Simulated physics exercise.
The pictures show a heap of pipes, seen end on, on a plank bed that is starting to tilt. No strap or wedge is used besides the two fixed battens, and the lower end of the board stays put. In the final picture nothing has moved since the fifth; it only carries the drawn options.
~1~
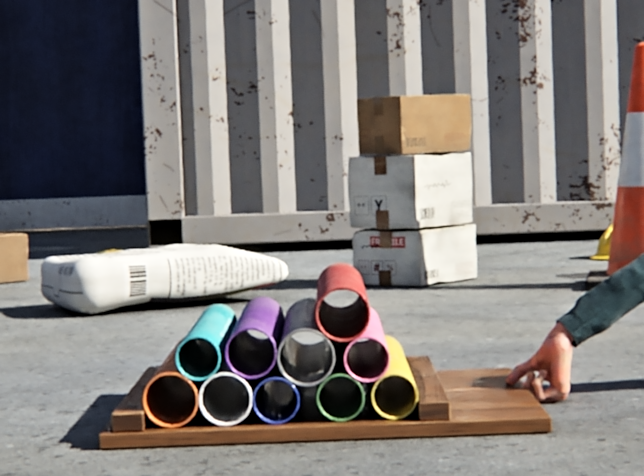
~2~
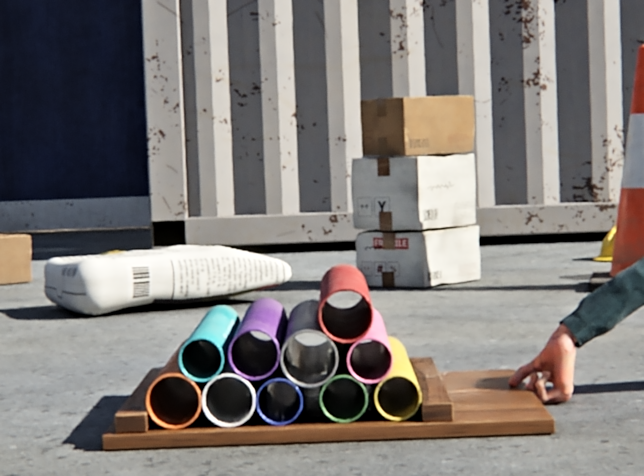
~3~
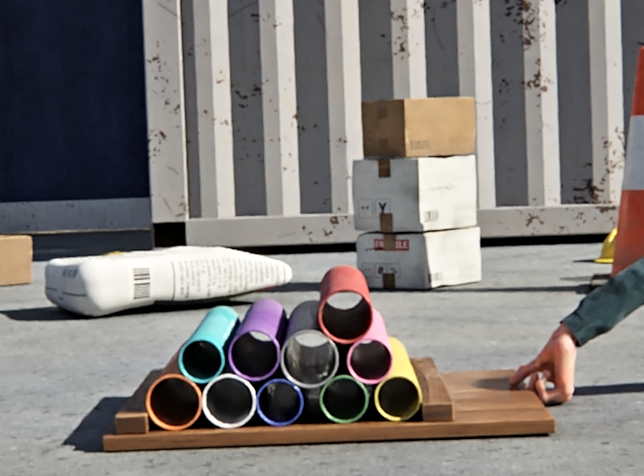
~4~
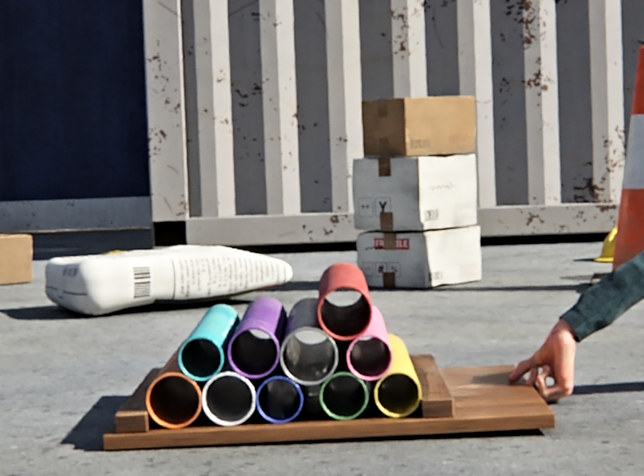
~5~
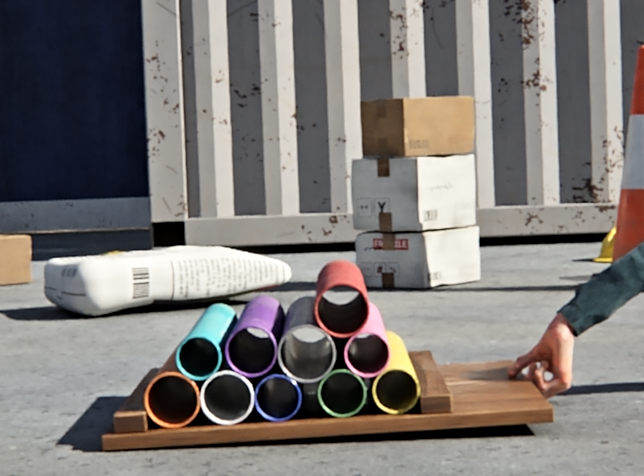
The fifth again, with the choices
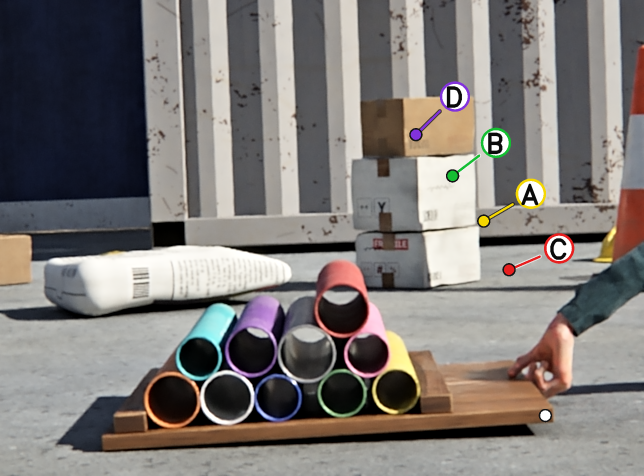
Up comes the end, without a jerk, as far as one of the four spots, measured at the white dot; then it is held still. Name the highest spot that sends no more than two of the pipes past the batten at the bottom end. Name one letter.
The last mark within the limit is C.
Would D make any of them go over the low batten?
Yes.
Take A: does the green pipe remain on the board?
The green pipe: Yes.
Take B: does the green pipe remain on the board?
Yes.
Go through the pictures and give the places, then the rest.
In the first picture, yellow pipe (395, 397); grey pipe (306, 357); pink pipe (367, 359).
In the second picture, pink pipe (370, 360); turquoise pipe (201, 359).
In the third picture, board (328, 398); yellow pipe (398, 398); orange pipe (174, 402).
In the fourth picture, board (328, 395); orange pipe (174, 401); white pipe (229, 399).
In the fifth picture, board (327, 392); orange pipe (172, 400); white pipe (227, 398).
On the marked copy, A at (484, 221); B at (453, 176); C at (509, 270); D at (416, 135); the white dot at (545, 416).
With C. Early on, board at 15°.
Further on, board at 21°.
At the end, board at 21°, none over the low batten.
As for the rest, A four over the low batten (grey, turquoise, purple, red); B five over the low batten; D five over the low batten.
